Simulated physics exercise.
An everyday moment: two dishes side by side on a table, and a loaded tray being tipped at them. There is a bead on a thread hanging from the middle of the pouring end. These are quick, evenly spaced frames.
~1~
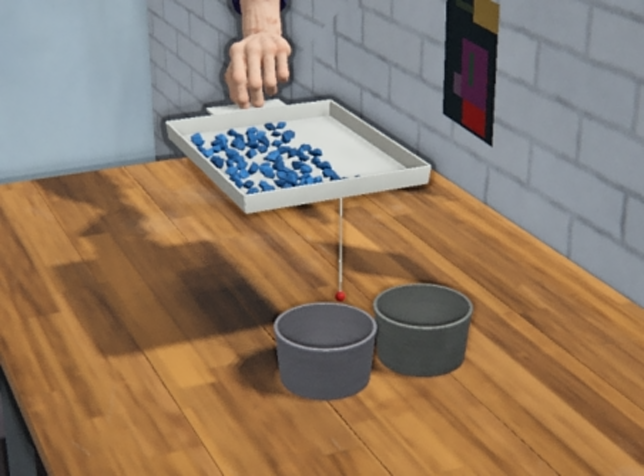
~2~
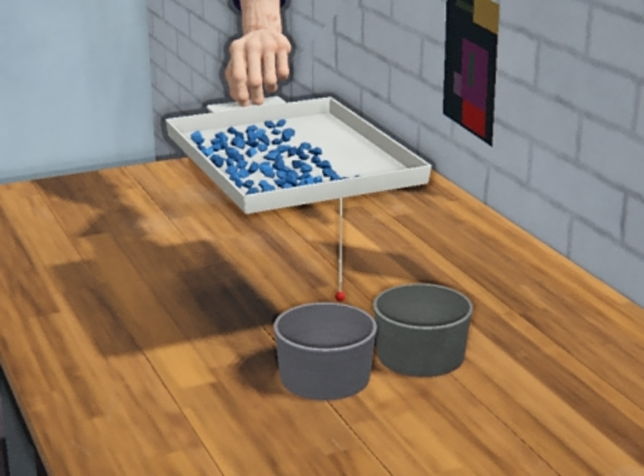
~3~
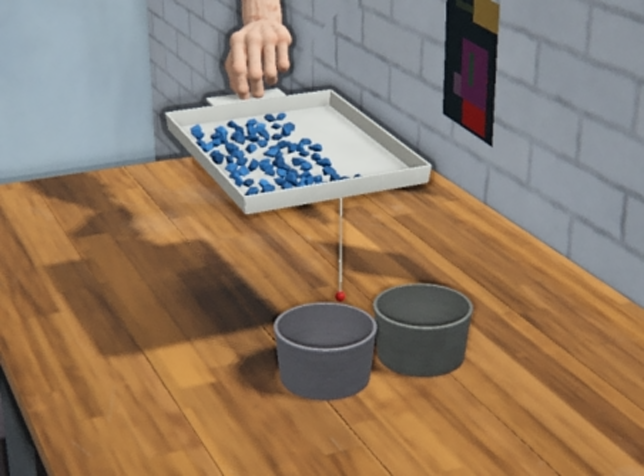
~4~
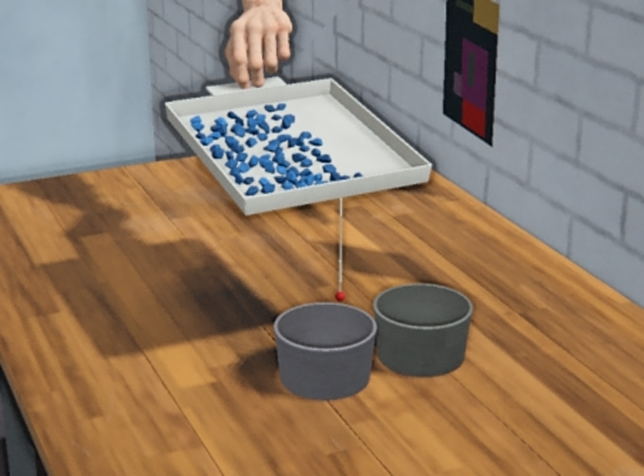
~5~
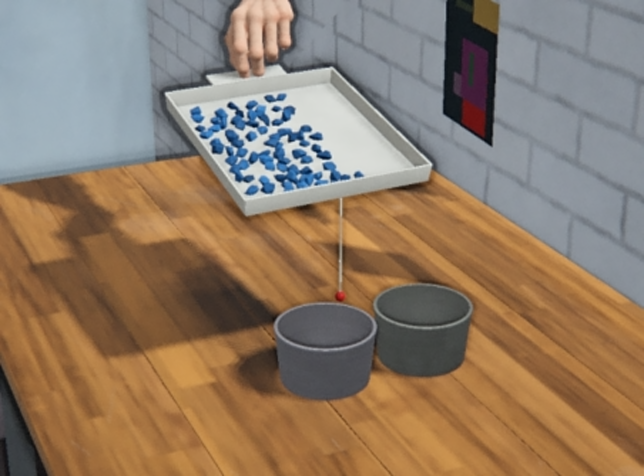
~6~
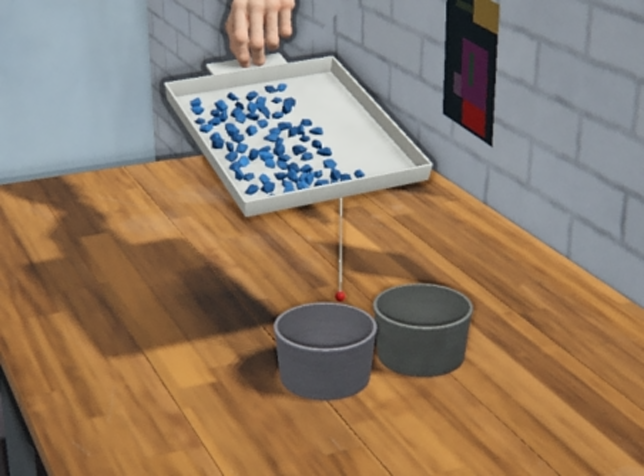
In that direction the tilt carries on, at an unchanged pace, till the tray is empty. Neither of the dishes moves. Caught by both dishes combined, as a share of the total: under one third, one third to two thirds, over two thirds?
A third to two thirds lost.
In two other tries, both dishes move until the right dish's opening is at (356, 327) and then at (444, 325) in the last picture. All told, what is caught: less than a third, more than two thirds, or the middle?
Try 1 - above two thirds; try 2 - between a third and two thirds.
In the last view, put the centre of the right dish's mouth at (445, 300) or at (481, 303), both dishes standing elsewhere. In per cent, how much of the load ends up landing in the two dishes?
The first try gives 30 per cent, the second 10 per cent.
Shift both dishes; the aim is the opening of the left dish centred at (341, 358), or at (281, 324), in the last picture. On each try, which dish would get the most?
On the first try it would be the one to the left, on the second the one to the left.
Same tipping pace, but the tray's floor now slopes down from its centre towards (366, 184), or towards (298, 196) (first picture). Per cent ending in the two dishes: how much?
Around 80 per cent first, around 40 per cent next.
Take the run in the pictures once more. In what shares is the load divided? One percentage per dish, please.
In per cent, left near 40 and right near 0.
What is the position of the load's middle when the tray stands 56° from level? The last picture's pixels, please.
Somewhere about pixel (287, 166).
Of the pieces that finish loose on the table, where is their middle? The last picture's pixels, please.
Estimate: About (281, 411).
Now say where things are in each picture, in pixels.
In the first frame, corners of the pouring end near (246, 195) and (428, 166), level; middle of the load near (271, 158), aquarium stones; left dish near (346, 369); right dish near (446, 347); bead on its thread near (340, 297).
In the second frame, corners of the pouring end near (246, 195) and (428, 165), level; middle of the load near (271, 157).
In the third frame, corners of the pouring end near (246, 196) and (428, 165), tipped barely, lowest at the left corner; middle of the load near (271, 154).
In the fourth frame, corners of the pouring end near (246, 197) and (429, 165), tipped a little, lowest at the left corner; middle of the load near (271, 148).
In the fifth frame, corners of the pouring end near (246, 199) and (429, 164), tipped a little, lowest at the left corner; middle of the load near (271, 143).
In the sixth frame, corners of the pouring end near (247, 200) and (429, 164), tipped a little, lowest at the left corner; middle of the load near (271, 138); left dish near (346, 369); right dish near (446, 347).
Shortly afterwards, tray tipped steeply; the whole lot on the tray.
Next, tray tipped right over; near half on the tray; near a quarter in the left dish; near a third outside both; a little in the air.
Some moments later, tray tipped past a quarter turn; near a third in the left dish; only a few in the right dish; near half outside both.
In the end, tray tipped past a quarter turn; near a third in the left dish; only a few in the right dish; near half outside both.
